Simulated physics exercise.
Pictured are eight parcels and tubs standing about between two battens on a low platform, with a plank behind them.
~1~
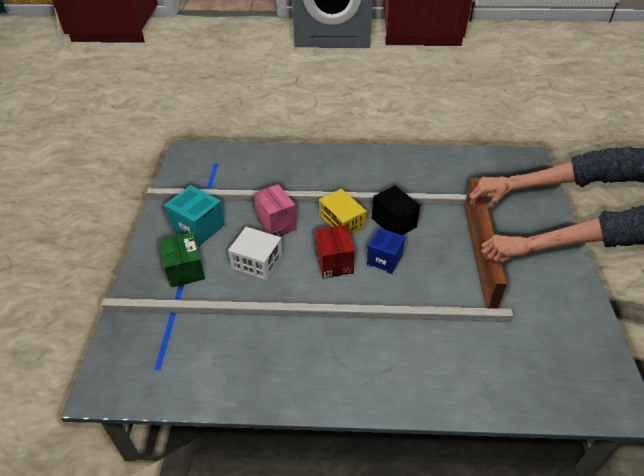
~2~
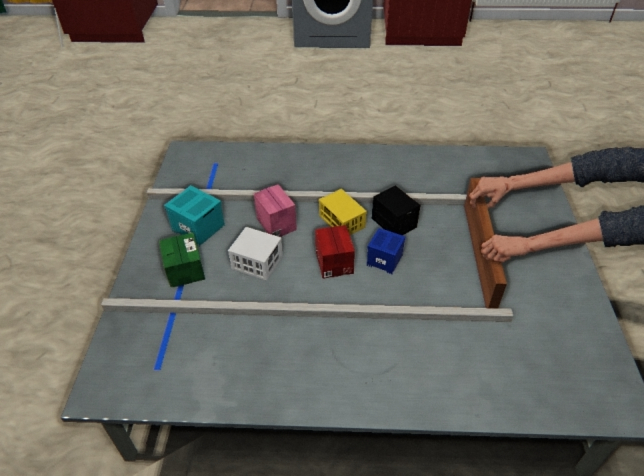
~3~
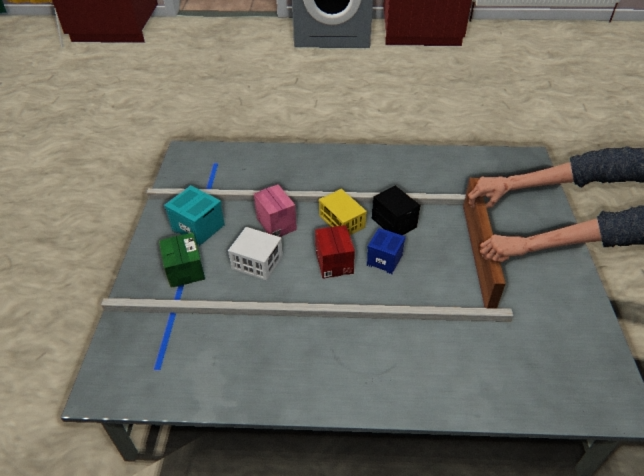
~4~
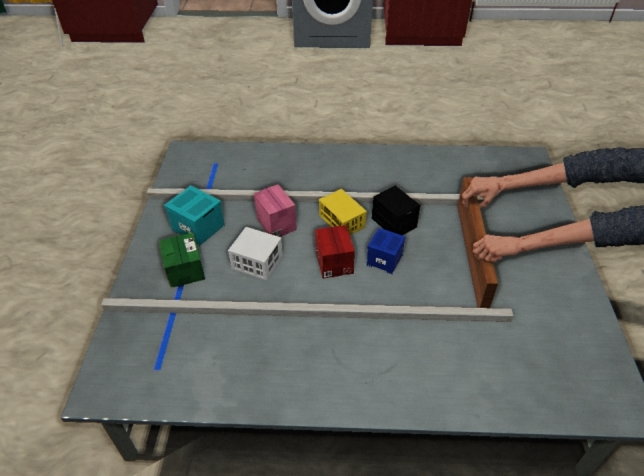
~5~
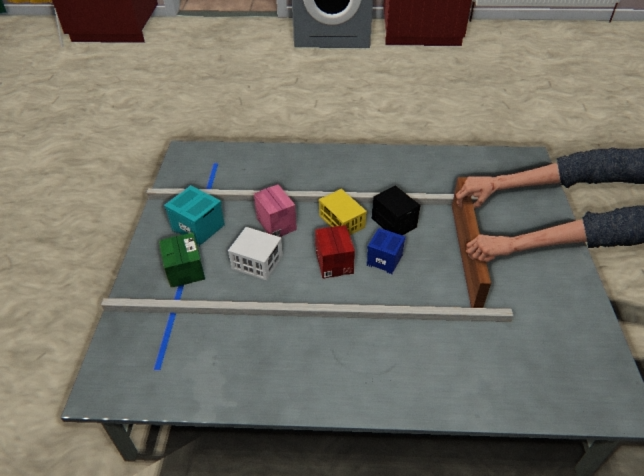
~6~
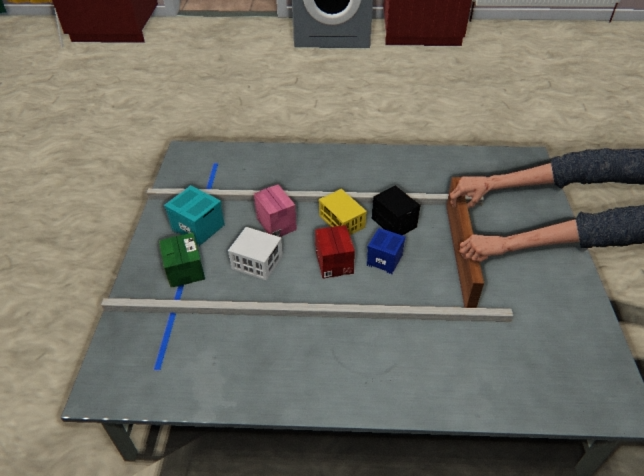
On a grey table, two hands slid a wooden plank slightly left between two pale strips, toward a group of eight coloured boxes and blocks, which stayed still around a blue line.
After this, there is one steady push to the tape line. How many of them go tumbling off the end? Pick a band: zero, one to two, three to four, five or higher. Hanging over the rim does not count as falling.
Band: Three to four.
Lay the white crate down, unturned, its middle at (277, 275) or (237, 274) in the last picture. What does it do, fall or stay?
Taking them in order, it remains on top and then remains on top.
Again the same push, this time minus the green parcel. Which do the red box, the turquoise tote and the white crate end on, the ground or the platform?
Well, the red box hangs in there, the turquoise tote leaves the top, and the white crate leaves the top.
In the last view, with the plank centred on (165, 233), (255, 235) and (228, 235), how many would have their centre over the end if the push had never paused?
Result per place: 6; 0; 2.
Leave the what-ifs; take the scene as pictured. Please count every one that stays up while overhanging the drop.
Tally: 0.
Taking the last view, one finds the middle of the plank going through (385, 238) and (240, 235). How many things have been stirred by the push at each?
I make it 3 at the first spot and 8 at the other.
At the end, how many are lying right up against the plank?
The count is 2.
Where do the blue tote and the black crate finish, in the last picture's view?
Blue tote: About (173, 249); black crate: About (186, 201).
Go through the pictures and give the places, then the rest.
Green parcel (182, 260); turquoise tote (196, 216); white crate (256, 253); plank (483, 240); tape (192, 248), in the first frame.
Turquoise tote (196, 216); blue tote (386, 251), in the second frame.
White crate (256, 253); yellow crate (342, 213), in the third frame.
Green parcel (182, 260); pink parcel (275, 212), in the fourth frame.
Turquoise tote (196, 216); plank (469, 240), in the fifth frame.
Green parcel (182, 260); turquoise tote (196, 216); white crate (256, 253); plank (463, 240); tape (192, 248), in the sixth frame.
A little later, none off yet; green parcel at rest near (182, 260); turquoise tote at rest near (196, 216); white crate at rest near (256, 253).
When it is over, the number that fall off is three or four; down, pink parcel, white crate, turquoise tote and green parcel.
